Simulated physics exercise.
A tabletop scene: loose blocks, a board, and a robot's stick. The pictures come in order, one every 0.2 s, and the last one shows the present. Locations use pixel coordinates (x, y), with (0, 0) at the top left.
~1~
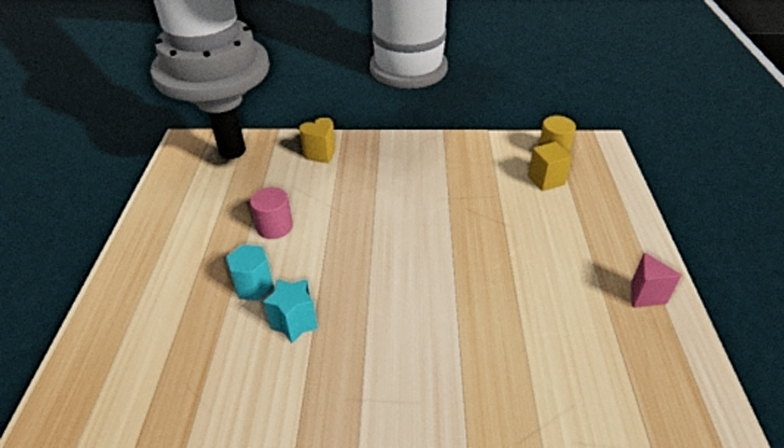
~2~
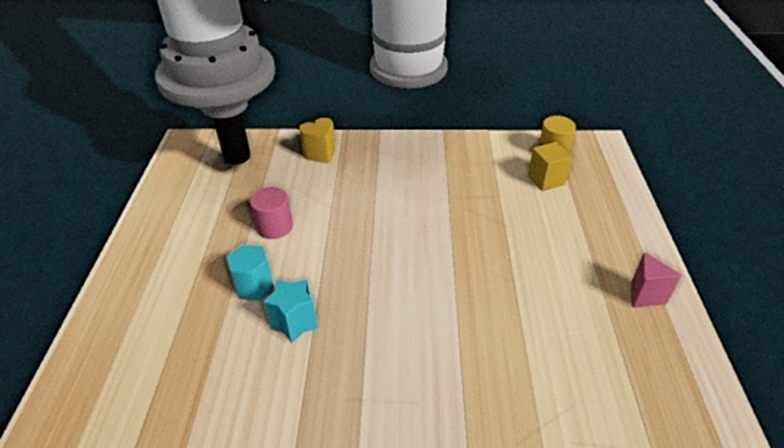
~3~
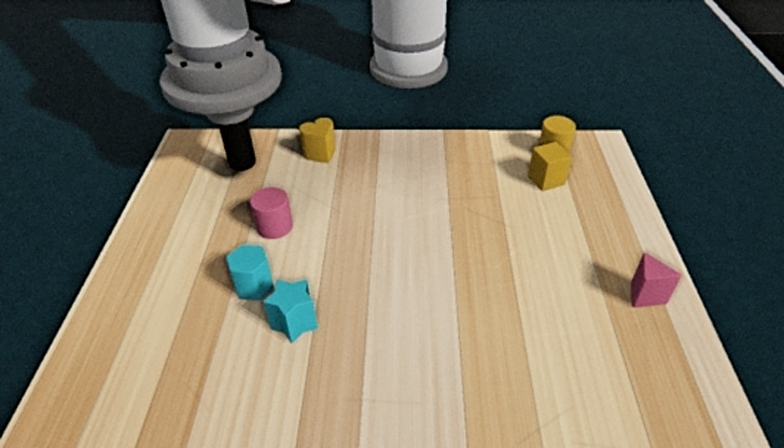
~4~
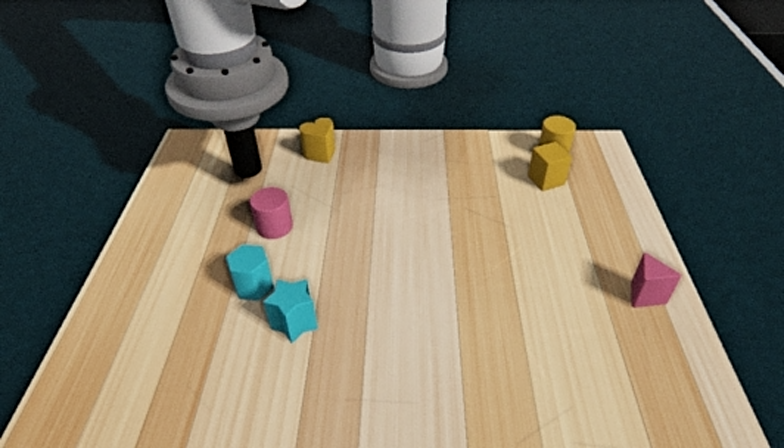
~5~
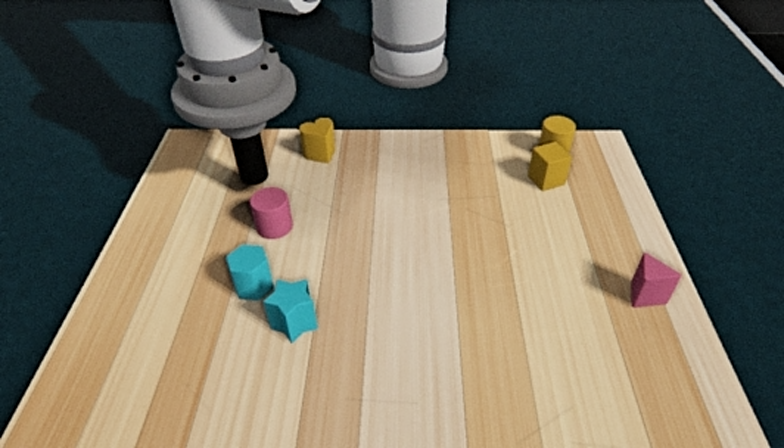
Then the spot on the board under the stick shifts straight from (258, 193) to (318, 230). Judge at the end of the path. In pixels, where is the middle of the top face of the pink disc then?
I'd guess (277, 213).
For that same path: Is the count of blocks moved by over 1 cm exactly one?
That would be a yes.
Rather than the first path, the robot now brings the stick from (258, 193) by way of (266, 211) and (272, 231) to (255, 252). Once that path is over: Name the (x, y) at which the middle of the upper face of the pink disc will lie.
For the centre of its top, I'd go with (281, 232).
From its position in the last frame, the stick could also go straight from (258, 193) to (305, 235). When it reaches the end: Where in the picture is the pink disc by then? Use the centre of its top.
I expect it at (279, 228).
What follows on the original path. Halfway along, stick (286, 196); pink disc (272, 206).
At the end, stick (316, 215); turquoise hexagonal block not moved; pink disc (277, 213).
